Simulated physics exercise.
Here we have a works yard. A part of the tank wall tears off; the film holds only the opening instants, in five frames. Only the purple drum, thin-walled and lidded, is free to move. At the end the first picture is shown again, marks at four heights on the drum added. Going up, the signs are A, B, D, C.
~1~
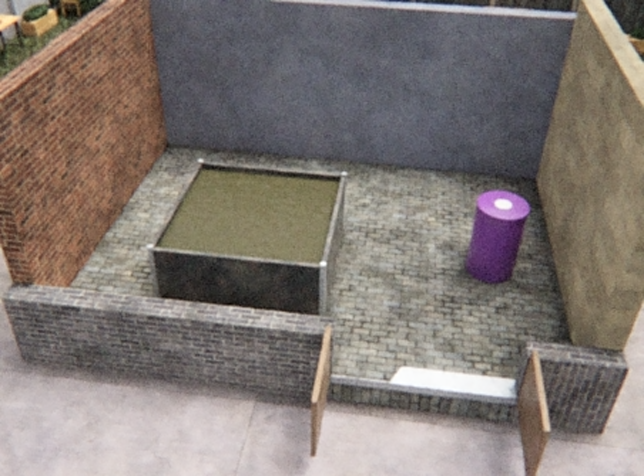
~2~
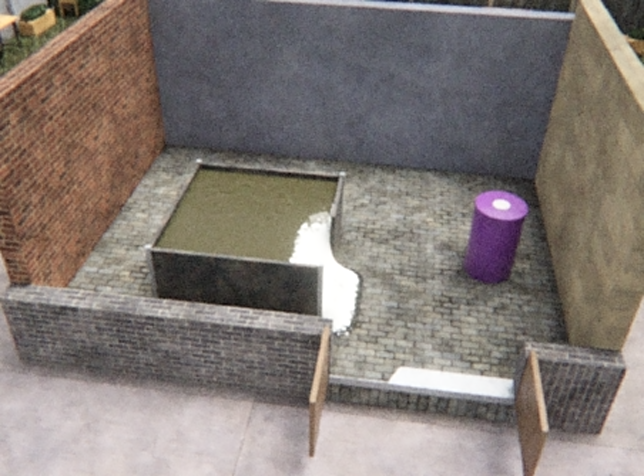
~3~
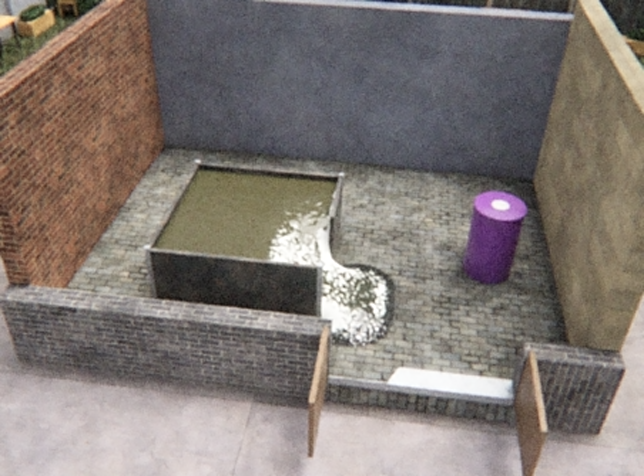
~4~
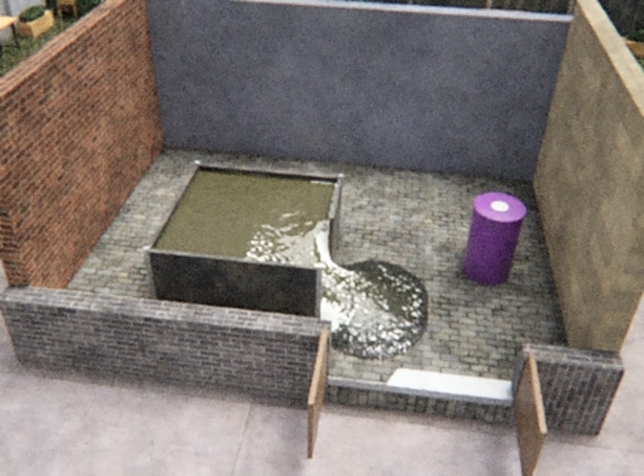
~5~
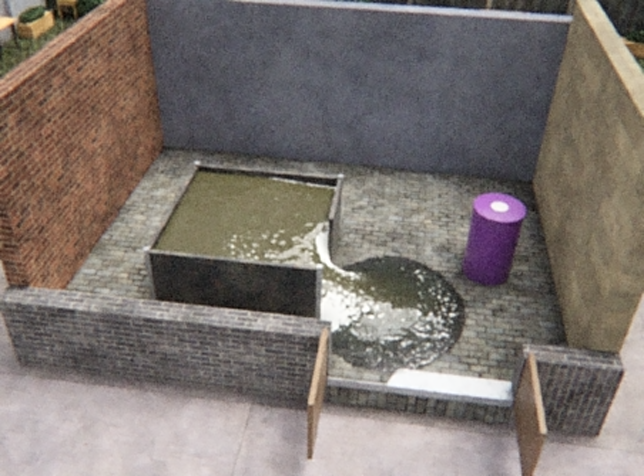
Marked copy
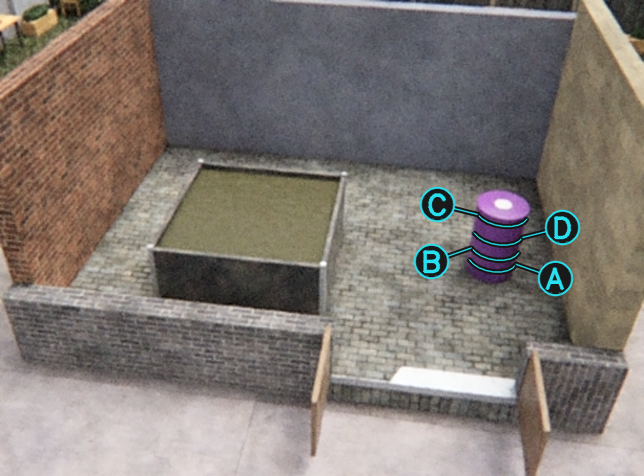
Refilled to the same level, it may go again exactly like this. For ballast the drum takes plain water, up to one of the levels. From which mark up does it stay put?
Use level B.
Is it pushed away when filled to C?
No.
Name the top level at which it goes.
A.
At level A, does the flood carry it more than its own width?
Yes, clearly.
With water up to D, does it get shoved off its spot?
No.
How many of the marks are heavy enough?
Three of them.
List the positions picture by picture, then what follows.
The first picture shows lid of the purple drum at (502, 205); tank full, its middle at (255, 214); open gate at (429, 333).
In the second picture, 2 % of the ground under water, its edge towards the drum at (352, 273).
In the third picture, 4 % of the ground under water, its edge towards the drum at (388, 292).
In the fourth picture, 8 % of the ground under water, its edge towards the drum at (420, 293).
The fifth picture shows lid of the purple drum at (499, 207); 12 % of the ground under water, its edge towards the drum at (448, 289).
In cyan, A at (493, 271); B at (496, 260); C at (503, 226); D at (499, 244); from the bottom up A, B, D, C.
If A is chosen, it is pushed about twice its own width away.
If B is chosen, it does not move.
If C is chosen, it does not move.
If D is chosen, it does not move.
